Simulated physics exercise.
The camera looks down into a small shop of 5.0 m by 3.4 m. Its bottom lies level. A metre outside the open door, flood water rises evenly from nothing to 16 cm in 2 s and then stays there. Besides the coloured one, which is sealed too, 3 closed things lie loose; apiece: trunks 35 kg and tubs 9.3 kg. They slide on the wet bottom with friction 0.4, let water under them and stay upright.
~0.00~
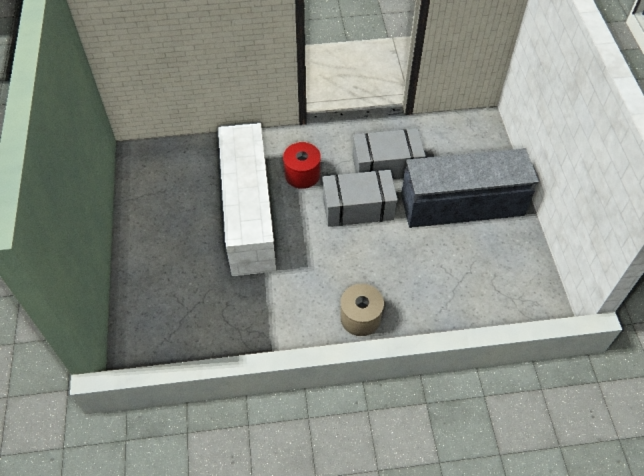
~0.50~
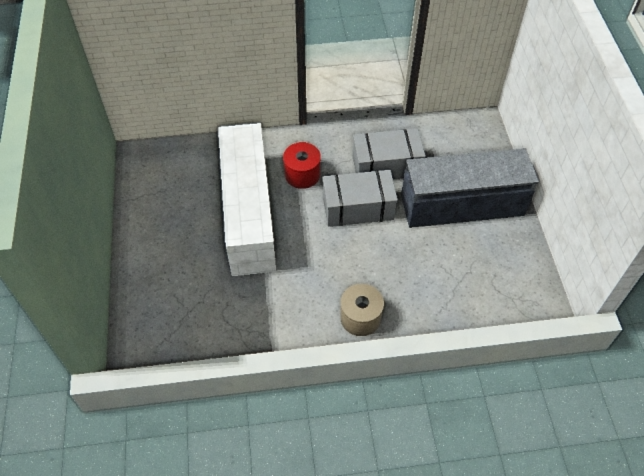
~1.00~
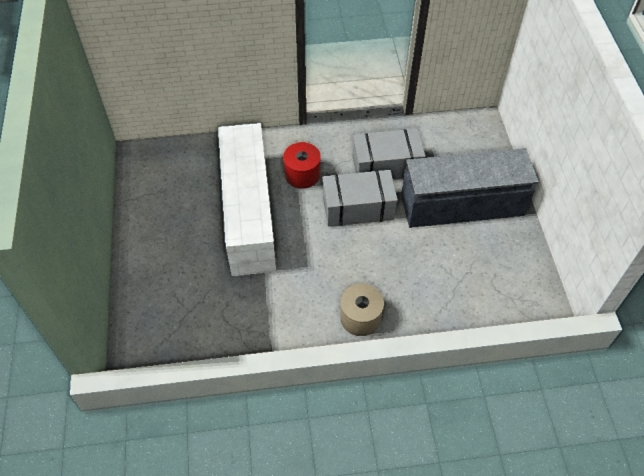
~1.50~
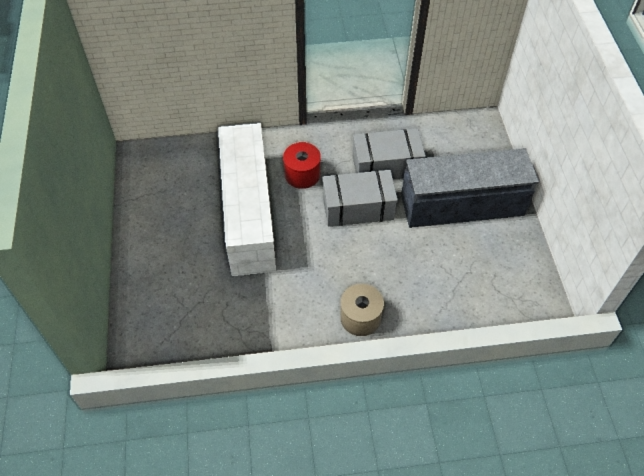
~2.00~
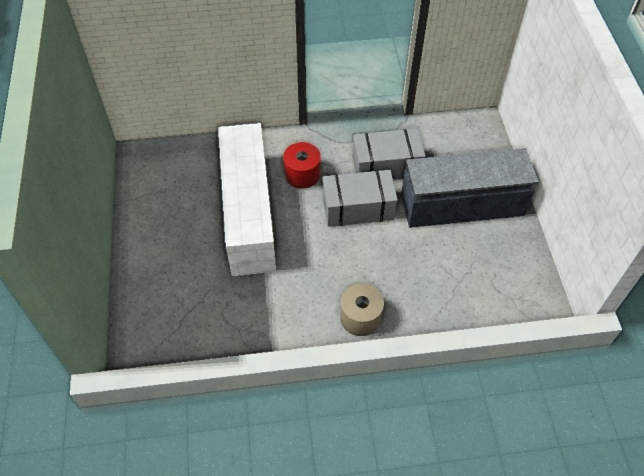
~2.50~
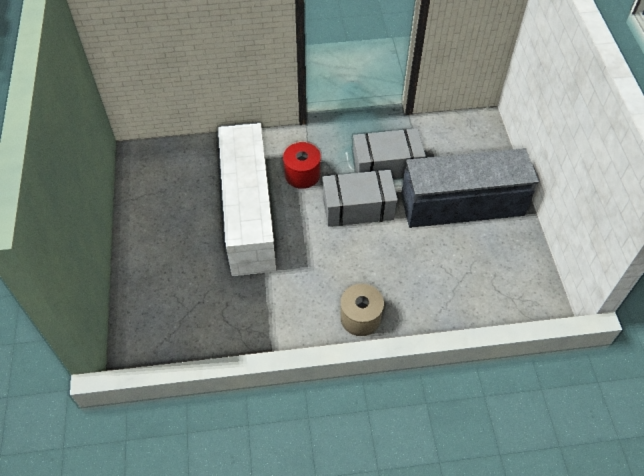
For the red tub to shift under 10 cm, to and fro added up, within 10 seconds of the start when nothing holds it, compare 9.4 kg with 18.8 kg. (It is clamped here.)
For it, neither weight holds it.
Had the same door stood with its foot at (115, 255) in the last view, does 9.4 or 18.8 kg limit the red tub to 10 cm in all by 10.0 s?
Then the smaller load will do.
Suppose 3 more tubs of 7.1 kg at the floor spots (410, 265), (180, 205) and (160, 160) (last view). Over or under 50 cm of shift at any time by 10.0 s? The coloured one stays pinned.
In that order: Under, short of it, more.
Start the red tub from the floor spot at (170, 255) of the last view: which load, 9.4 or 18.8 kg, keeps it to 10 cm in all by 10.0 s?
The smaller is enough.
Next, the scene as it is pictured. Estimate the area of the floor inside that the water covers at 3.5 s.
About 3.5 m2.
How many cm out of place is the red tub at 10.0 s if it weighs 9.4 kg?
About 200 cm.
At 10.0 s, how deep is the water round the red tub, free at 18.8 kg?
Roughly 5 cm.
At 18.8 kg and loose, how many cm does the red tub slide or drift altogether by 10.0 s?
About 150 cm.
After 3.5 s the red tub would be 23 cm from its start with 9.4 kg and 5 cm from its start with 18.8 kg; 6 cm of water round it then.
After 4.5 s the red tub would be 24 cm from its start with 9.4 kg and 20 cm from its start with 18.8 kg; 8 cm of water round it then.
After 7.0 s the red tub would be 139 cm from its start with 9.4 kg and 25 cm from its start with 18.8 kg; 11 cm of water round it then.
After 10.0 s the red tub would be 176 cm from its start with 9.4 kg and 158 cm from its start with 18.8 kg; 5 cm of water round it then.
